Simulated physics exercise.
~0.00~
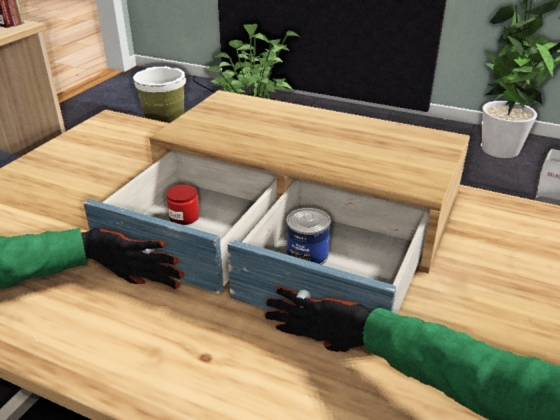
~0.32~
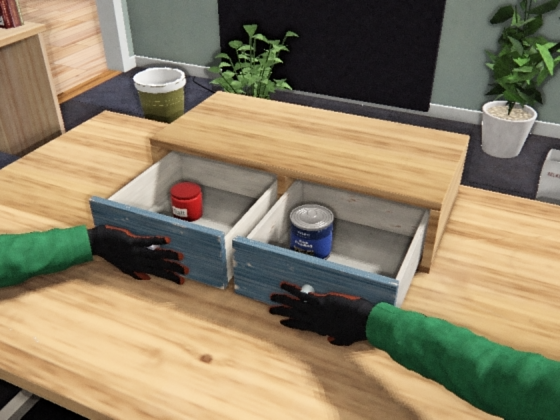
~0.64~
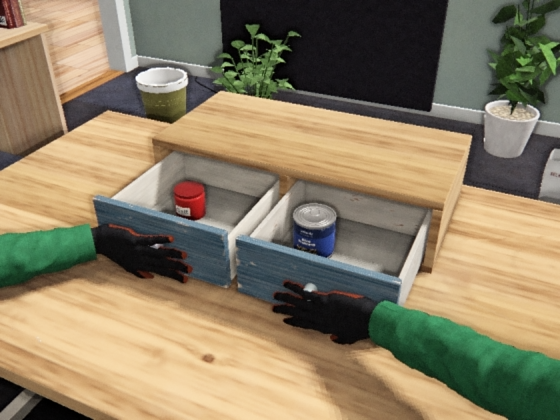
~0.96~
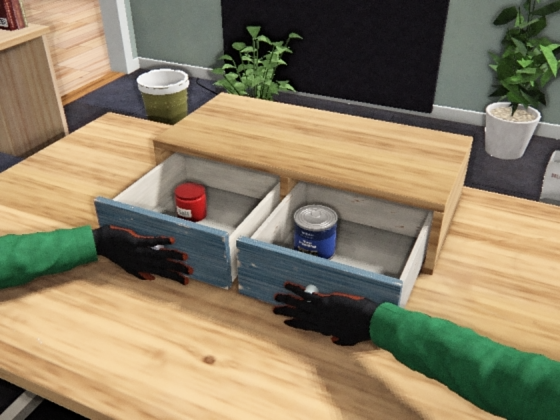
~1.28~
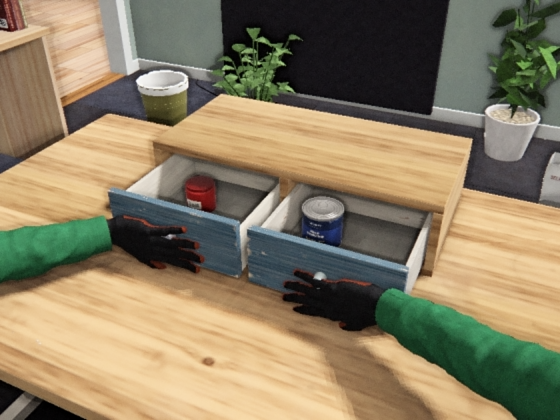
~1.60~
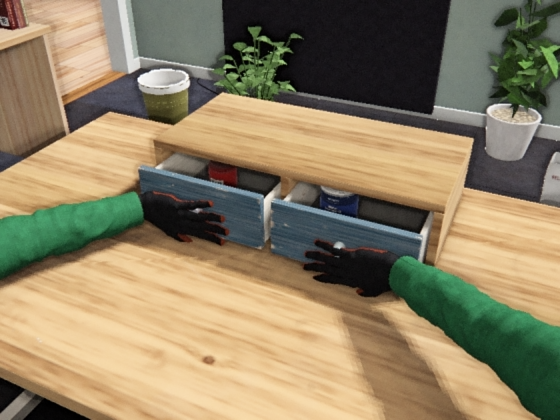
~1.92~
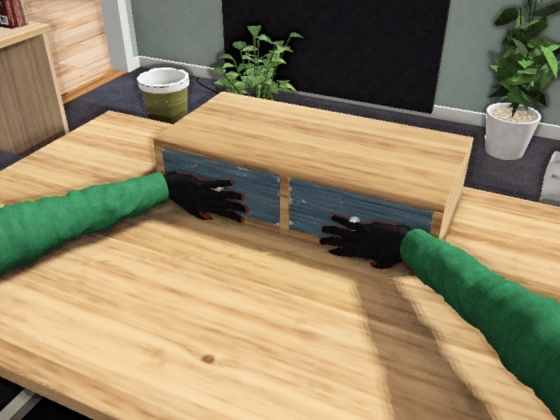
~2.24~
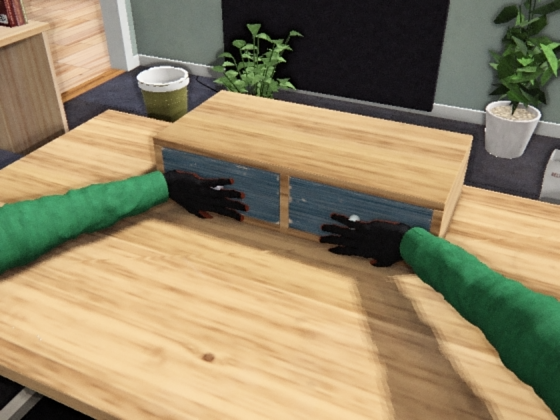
The clip opens on a low wooden chest with two blue-fronted drawers pulled open, a red jar in the left one and a blue pot in the right. Two black-gloved hands in green sleeves rest against the drawer fronts, and for a while almost nothing moves apart from a slight sway of the view. Then the hands push both drawers inward together, carrying the jar and pot back with them. The drawers slide about halfway in, and the containers pass partly under the chest top. At the end both drawers are shut, the containers are out of sight, and the hands remain against the fronts.
